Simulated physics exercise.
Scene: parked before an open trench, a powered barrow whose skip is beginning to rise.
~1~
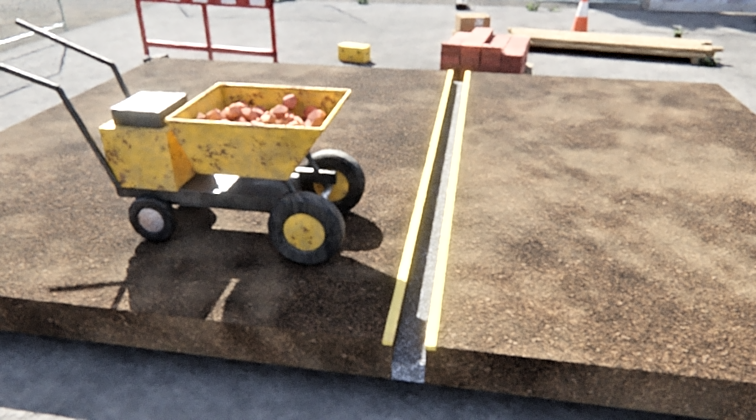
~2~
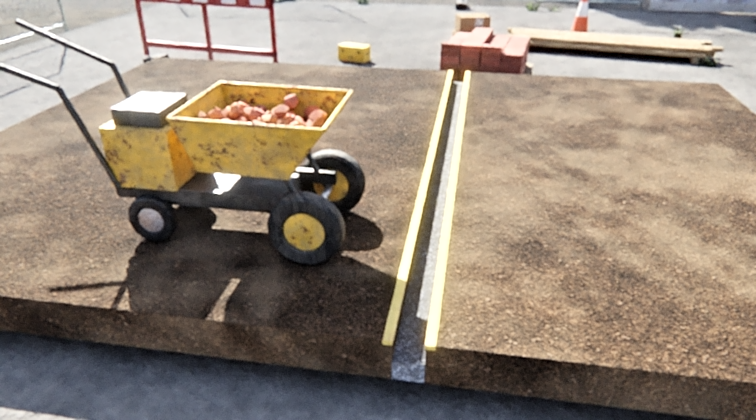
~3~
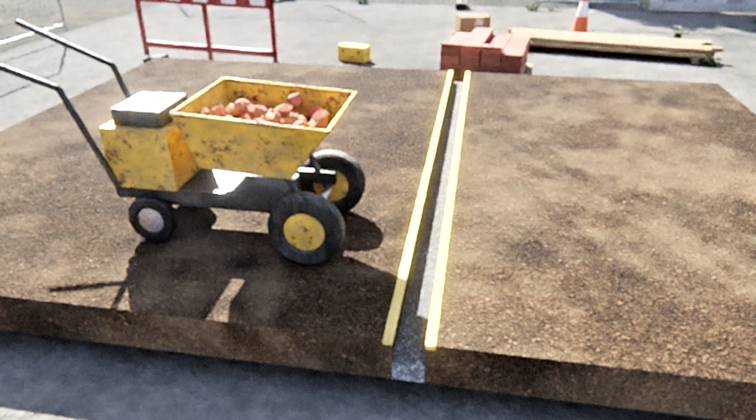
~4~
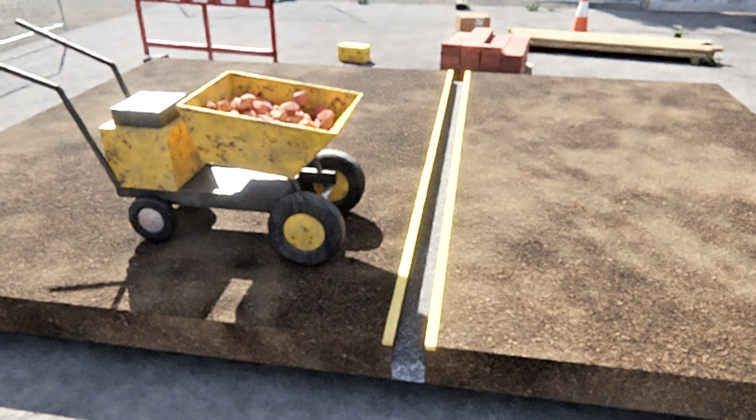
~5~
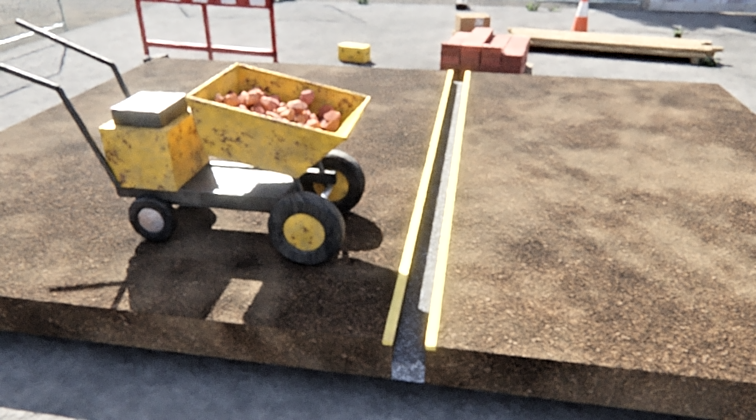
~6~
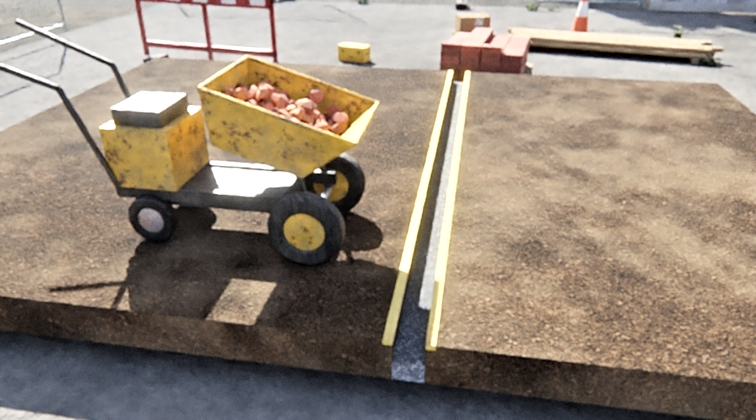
Yellow skip of a parked barrow, loaded with reddish rubble, rising at the back and tilting steadily rightward beside a narrow trench.
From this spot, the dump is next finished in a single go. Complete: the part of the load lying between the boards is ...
Less than half.
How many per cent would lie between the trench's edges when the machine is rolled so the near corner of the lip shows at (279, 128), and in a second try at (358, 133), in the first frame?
Roughly 50 per cent at the first spot and 10 per cent at the second.
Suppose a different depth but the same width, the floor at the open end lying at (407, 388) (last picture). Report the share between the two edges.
It comes out near 40 percent.
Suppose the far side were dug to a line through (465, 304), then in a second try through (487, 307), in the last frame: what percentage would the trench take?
First try: About 70 %; second try: About 90 %.
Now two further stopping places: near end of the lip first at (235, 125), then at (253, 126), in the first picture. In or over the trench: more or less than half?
Place one, the lesser portion; place two, the lesser portion.
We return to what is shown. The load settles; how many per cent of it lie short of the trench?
That share comes out near 0 in a hundred.
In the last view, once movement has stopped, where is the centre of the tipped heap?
Close to (460, 244) in the last view.
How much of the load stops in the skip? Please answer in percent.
I'd say close to 0 percent.
Soon, skip tipped steeply; all in the skip.
A while on, skip tipped right over; most in the skip; a stray few in or heaped over the trench; a small part beyond it; a small part falling.
Towards the end, skip tipped right over; about a quarter in the skip; about a quarter in or heaped over the trench; about two thirds beyond it.
Finally, skip tipped right over; a stray few short of the trench; about a third in or heaped over the trench; about two thirds beyond it.
